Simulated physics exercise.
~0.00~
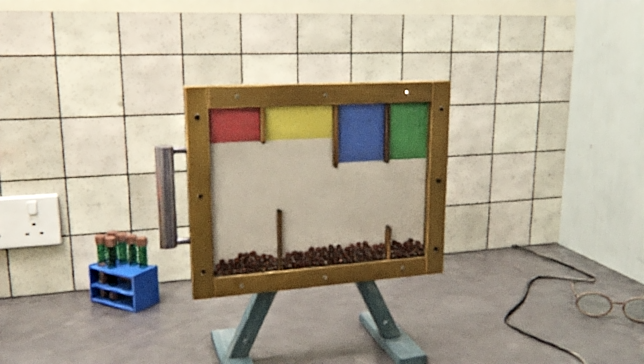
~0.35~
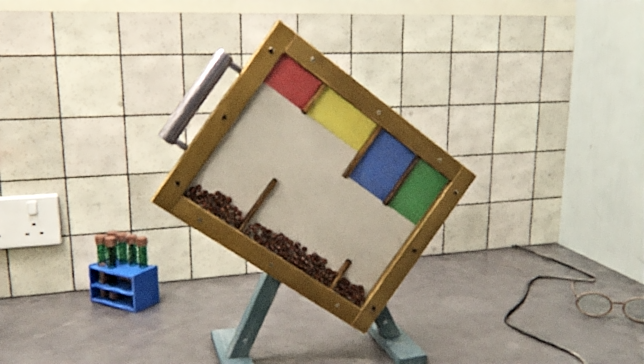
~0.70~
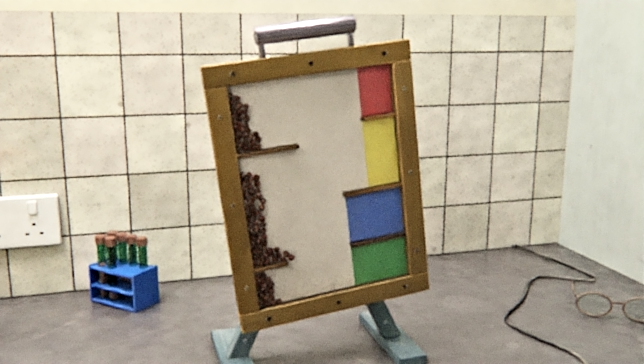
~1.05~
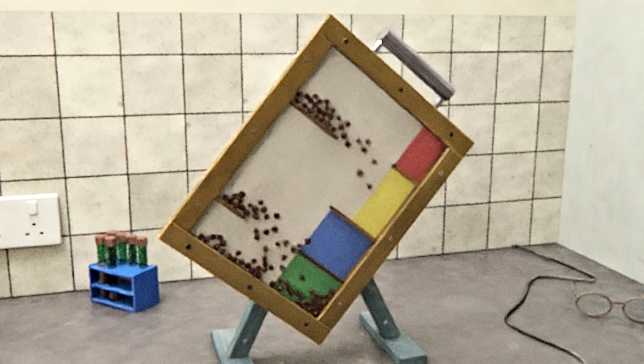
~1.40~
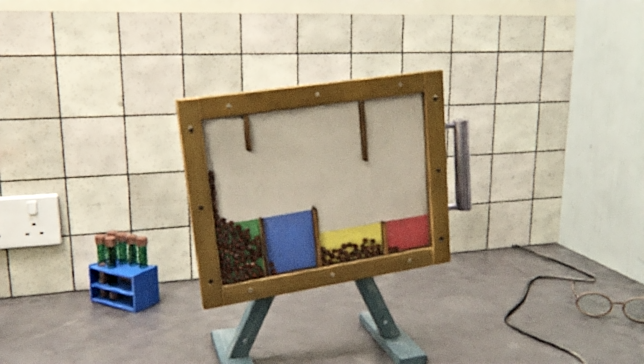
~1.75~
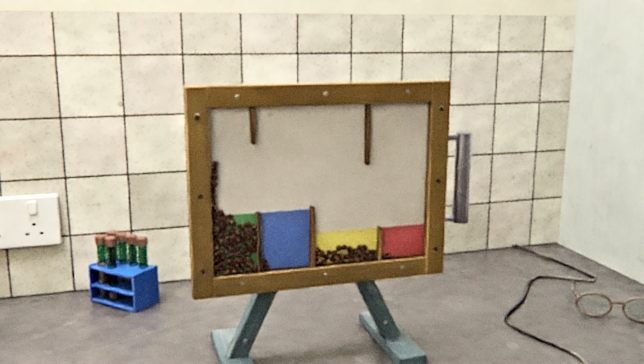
To begin with, a wooden-framed case with a clear front stands upright on a stand, small brown pills lying along its bottom and red, yellow, blue and green pockets lining its top. The case turns clockwise, and the pills stay heaped along the same wall as it tilts. Once it is nearly on its side, they are still stacked along the left, some resting on two short ledges. As it tips further, they tumble down towards the coloured pockets. It ends upside down, with most pills piled in and above green, a smaller heap in yellow, and blue and red practically empty.
